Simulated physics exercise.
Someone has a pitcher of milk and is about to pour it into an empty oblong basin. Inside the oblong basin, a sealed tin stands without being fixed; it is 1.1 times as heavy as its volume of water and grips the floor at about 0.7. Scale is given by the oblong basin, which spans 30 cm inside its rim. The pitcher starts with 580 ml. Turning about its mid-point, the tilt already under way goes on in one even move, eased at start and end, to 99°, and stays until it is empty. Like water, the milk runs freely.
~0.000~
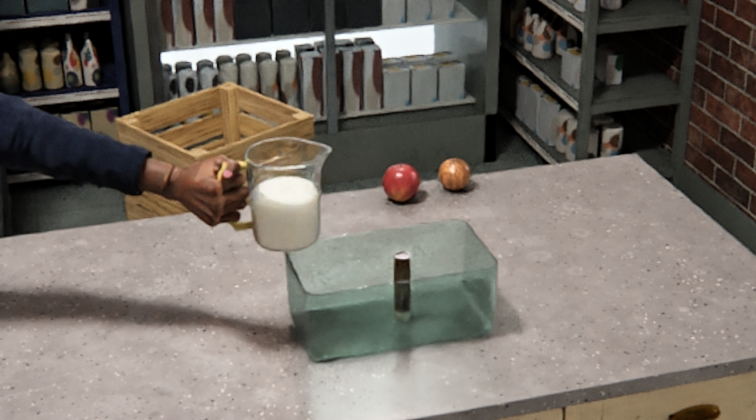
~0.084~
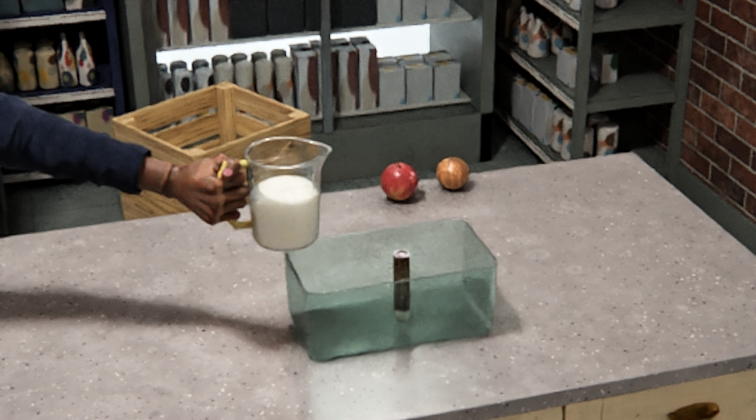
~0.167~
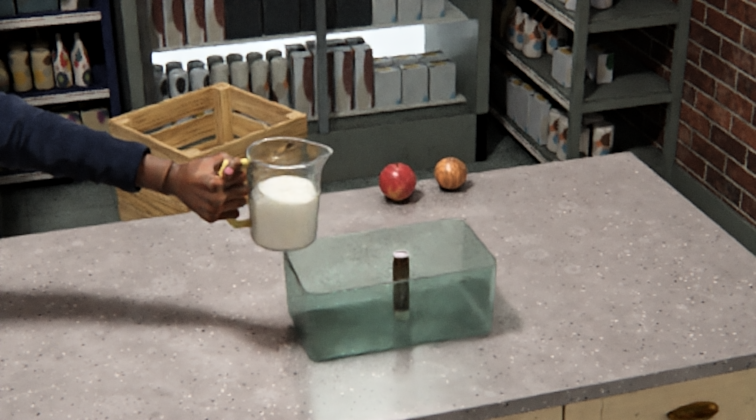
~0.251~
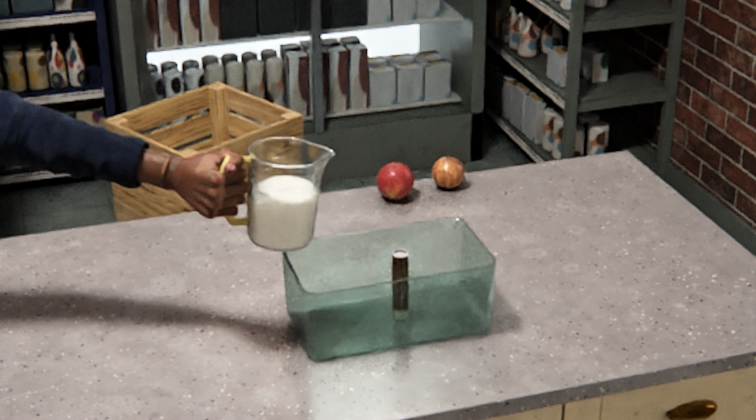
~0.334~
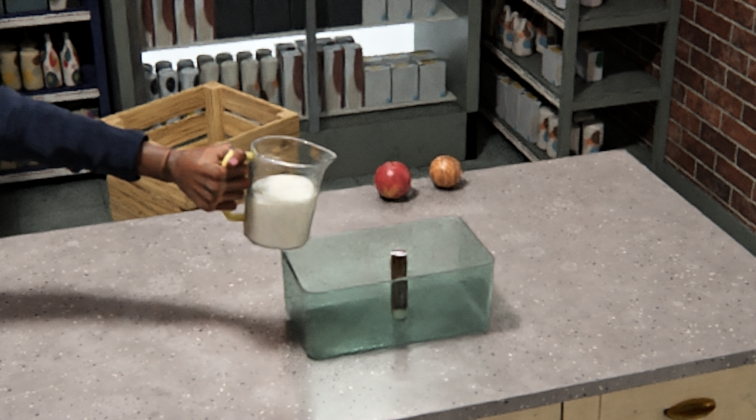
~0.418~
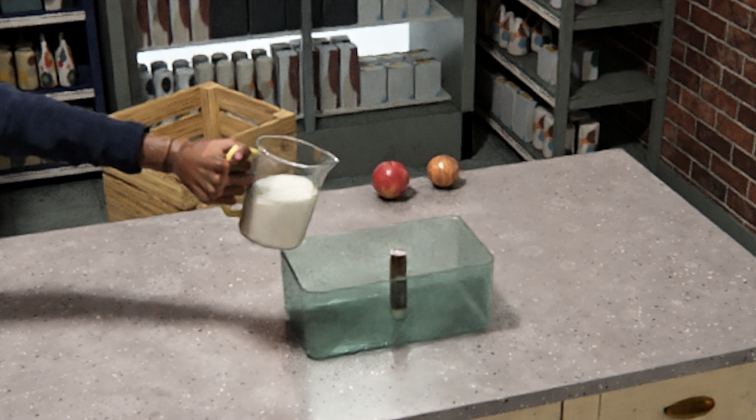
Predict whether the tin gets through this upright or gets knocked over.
Upright.
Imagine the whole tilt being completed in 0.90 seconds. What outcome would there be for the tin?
Then it holds its balance.
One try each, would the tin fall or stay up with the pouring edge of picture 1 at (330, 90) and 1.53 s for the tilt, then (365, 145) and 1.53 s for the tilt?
Trial 1 - tin tips; trial 2 - tin tips.
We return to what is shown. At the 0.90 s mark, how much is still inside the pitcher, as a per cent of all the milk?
About 98 per cent.
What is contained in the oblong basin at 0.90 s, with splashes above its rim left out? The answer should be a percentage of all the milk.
The basin holds roughly 0 in a hundred parts at that moment.
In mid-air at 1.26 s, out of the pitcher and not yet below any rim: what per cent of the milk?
Roughly 16 %.
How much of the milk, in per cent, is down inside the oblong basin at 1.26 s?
Reading: Approx. 34 %.
By 0.90 s the tilt is 63° and 97 per cent is still to pour; the tin stands where it began.
By 1.26 s the tilt is 91° and 48 per cent is still to pour; the tin stands where it began.
By 1.63 s the tilt is 99° and 8 per cent is still to pour; the tin stands 1 cm from where it began.
By 2.03 s the tilt is 99° and 1 per cent is still to pour; the tin stands 1 cm from where it began.
At rest the tin stands 1 cm from where it began.
